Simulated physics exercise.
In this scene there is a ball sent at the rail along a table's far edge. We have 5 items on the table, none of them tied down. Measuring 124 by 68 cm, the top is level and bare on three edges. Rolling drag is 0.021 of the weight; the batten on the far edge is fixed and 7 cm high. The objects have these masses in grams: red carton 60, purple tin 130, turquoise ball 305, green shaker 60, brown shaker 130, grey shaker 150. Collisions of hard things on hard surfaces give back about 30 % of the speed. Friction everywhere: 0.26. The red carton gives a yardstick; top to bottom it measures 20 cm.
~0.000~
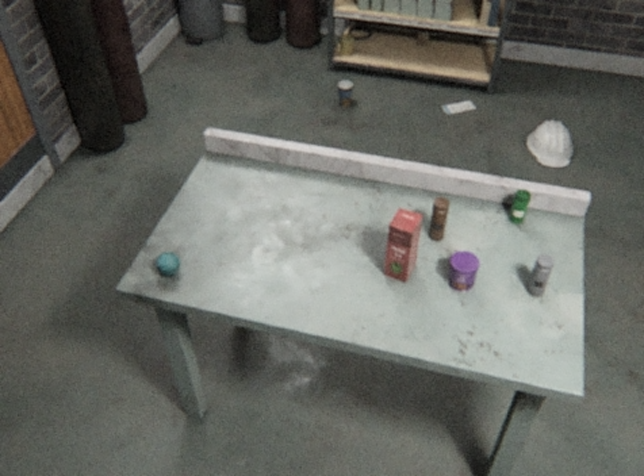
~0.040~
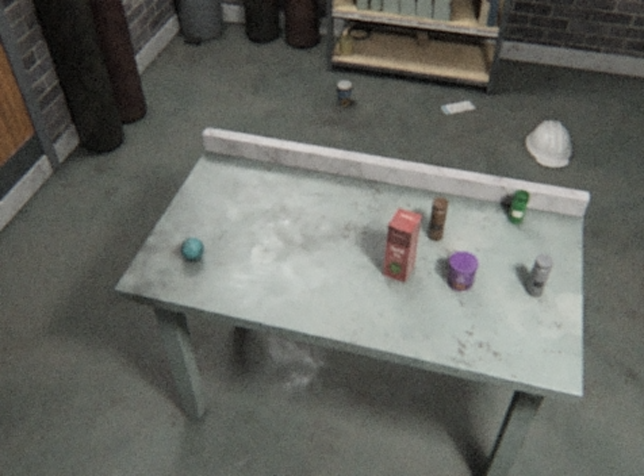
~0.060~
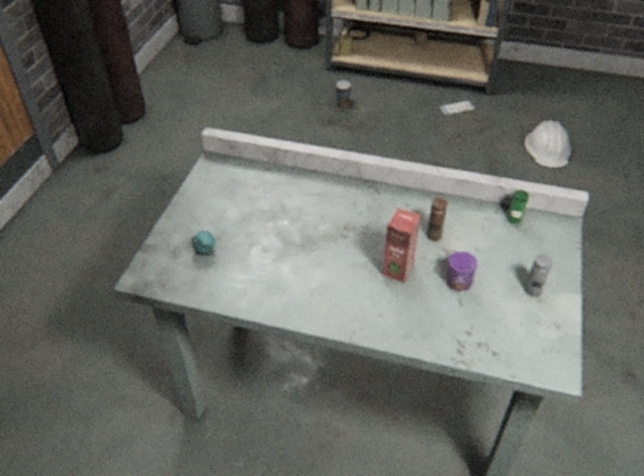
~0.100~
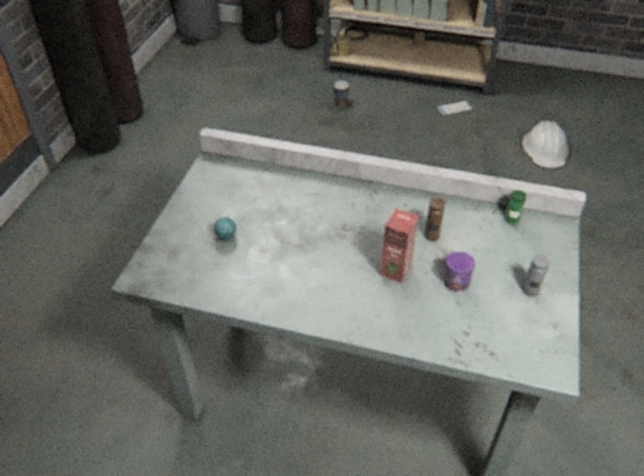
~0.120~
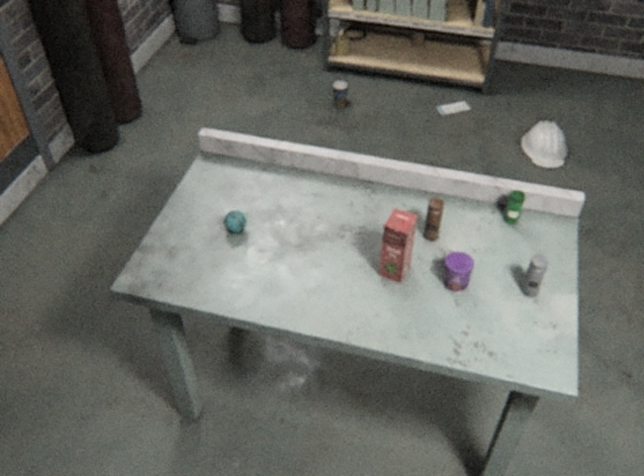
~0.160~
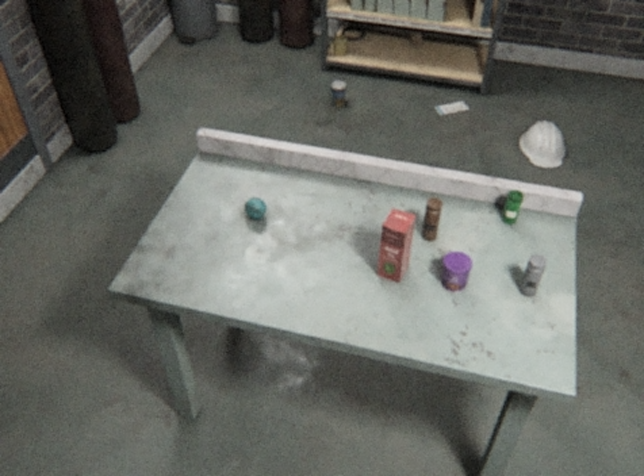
In a dim room with brick walls, a turquoise ball rolls from the left end of a pale table diagonally toward the rail along its far edge, while a red carton, purple tin, and three shakers stand still.
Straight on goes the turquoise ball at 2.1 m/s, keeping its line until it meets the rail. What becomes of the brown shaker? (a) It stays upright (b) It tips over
(b) It tips over.
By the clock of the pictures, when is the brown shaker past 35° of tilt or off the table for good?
Around 1.0 seconds.
After 0.36 s, turquoise ball near (334, 182).
After 0.66 s, turquoise ball near (407, 218).
After 0.96 s, turquoise ball near (453, 238); brown shaker 29° off upright near (482, 240).
After 1.36 s, turquoise ball near (485, 255); brown shaker on its side near (515, 261).
In the end (2.4 s), toppled on the table, brown shaker; the other 4 under 4 cm from the start. At the end, from the last picture's camera, brown shaker near (520, 257).
